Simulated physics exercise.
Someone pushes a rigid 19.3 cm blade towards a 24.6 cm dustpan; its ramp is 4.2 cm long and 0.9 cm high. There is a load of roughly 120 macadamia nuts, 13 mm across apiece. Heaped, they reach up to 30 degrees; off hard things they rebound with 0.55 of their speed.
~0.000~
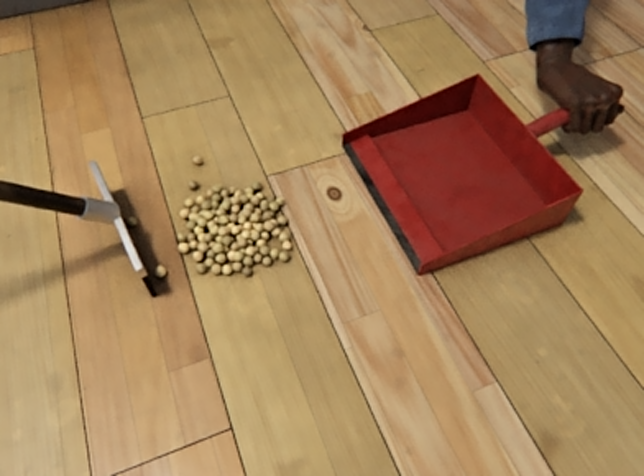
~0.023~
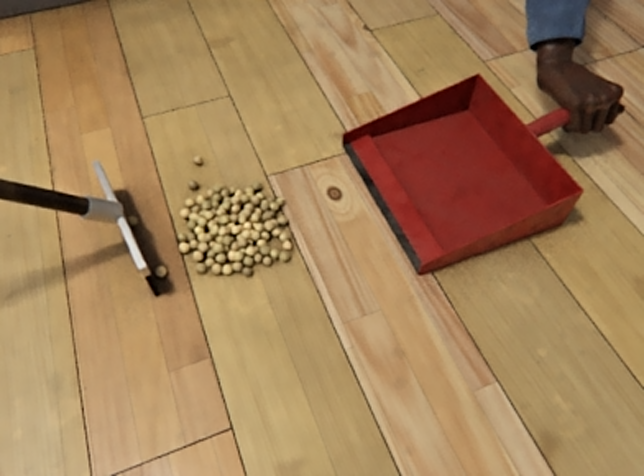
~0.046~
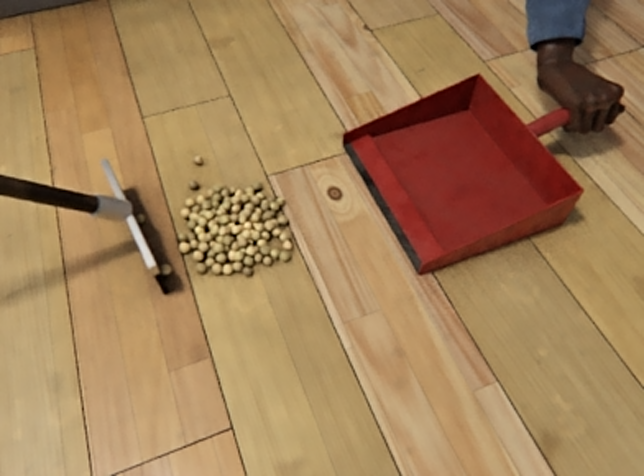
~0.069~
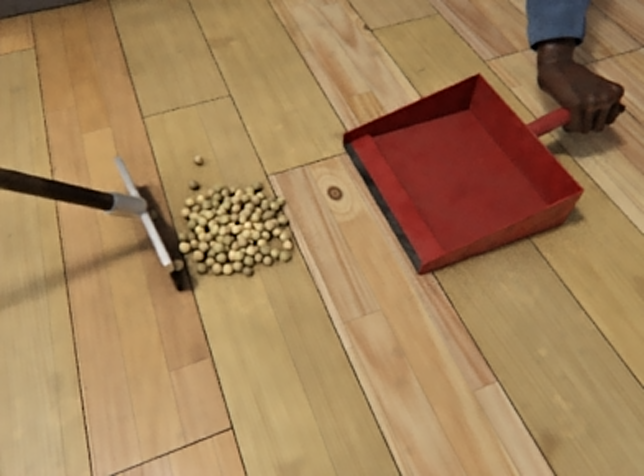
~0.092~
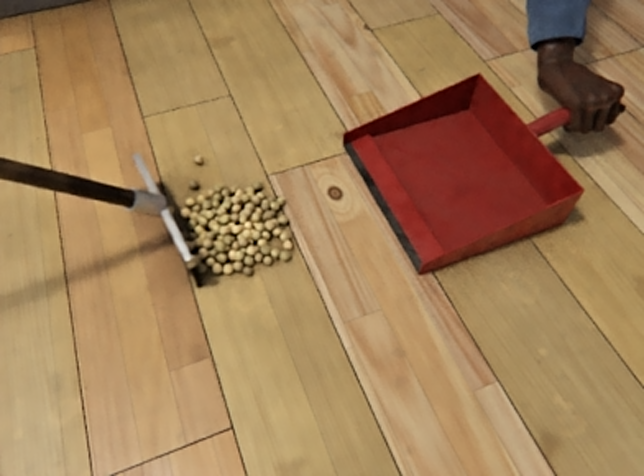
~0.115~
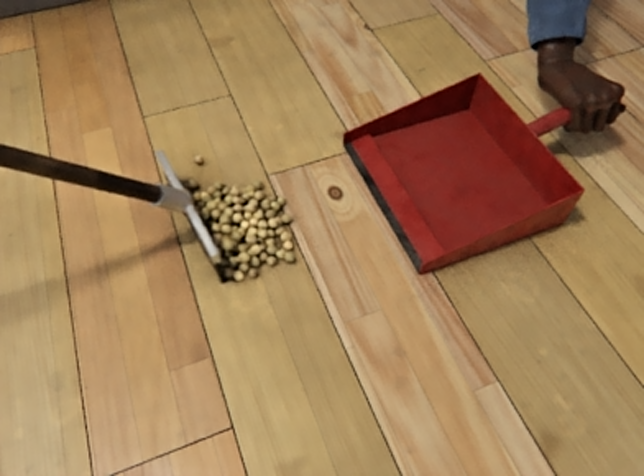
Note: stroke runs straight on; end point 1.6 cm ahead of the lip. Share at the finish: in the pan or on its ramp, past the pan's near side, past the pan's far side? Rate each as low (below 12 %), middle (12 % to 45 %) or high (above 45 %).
Pan - high, near side - low, far side - middle.
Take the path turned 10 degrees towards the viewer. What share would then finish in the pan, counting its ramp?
Roughly 45 per cent.
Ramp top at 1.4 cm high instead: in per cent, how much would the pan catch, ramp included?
45 %.
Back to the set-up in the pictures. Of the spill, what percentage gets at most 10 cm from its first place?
Around 0 per cent, give or take.
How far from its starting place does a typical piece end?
I'd say close to 34 cm.
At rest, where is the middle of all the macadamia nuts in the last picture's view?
Somewhere around (465, 155) in the final frame.
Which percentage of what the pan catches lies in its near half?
Roughly 40 in a hundred.
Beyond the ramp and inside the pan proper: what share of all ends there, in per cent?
Near 55 per cent, I'd say.
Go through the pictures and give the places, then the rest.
Blade from (141, 272) to (96, 169), moved 0.0 cm, 0 of the pieces shifted so far; middle of the pieces at (231, 227); pan at (458, 179), in the first frame.
Blade from (145, 271) to (99, 169), moved 0.3 cm, 0 of the pieces shifted so far; middle of the pieces at (231, 227), in the second frame.
Blade from (154, 270) to (107, 167), moved 1.4 cm, 2 of the pieces shifted so far; middle of the pieces at (231, 227), in the third frame.
Blade from (169, 267) to (121, 165), moved 3.1 cm, 2 of the pieces shifted so far; middle of the pieces at (231, 227), in the fourth frame.
Blade from (190, 263) to (139, 162), moved 5.5 cm, 5 of the pieces shifted so far; middle of the pieces at (232, 227), in the fifth frame.
Blade from (216, 258) to (162, 158), moved 8.5 cm, 93 of the pieces shifted so far; middle of the pieces at (245, 221); pan at (459, 178). Its pace works out near 1.31 m/s, heading 9 degrees towards the viewer's side, in the sixth frame.
After 0.21 s, middle of the blade 12 cm from the lip; 0 % over the lip, far side 10 %, near side 0 %.
After 0.28 s, middle of the blade 5 cm from the lip; 10 % over the lip, far side 20 %, near side 5 %.
Then, at 0.48 s, middle of the blade 3 cm from the lip; 70 % over the lip, far side 20 %, near side 5 %.
By 1.8 s all is still; pan 55 %, near side 5 %, far side 20 %, in front of the lip or behind the blade 20 %.
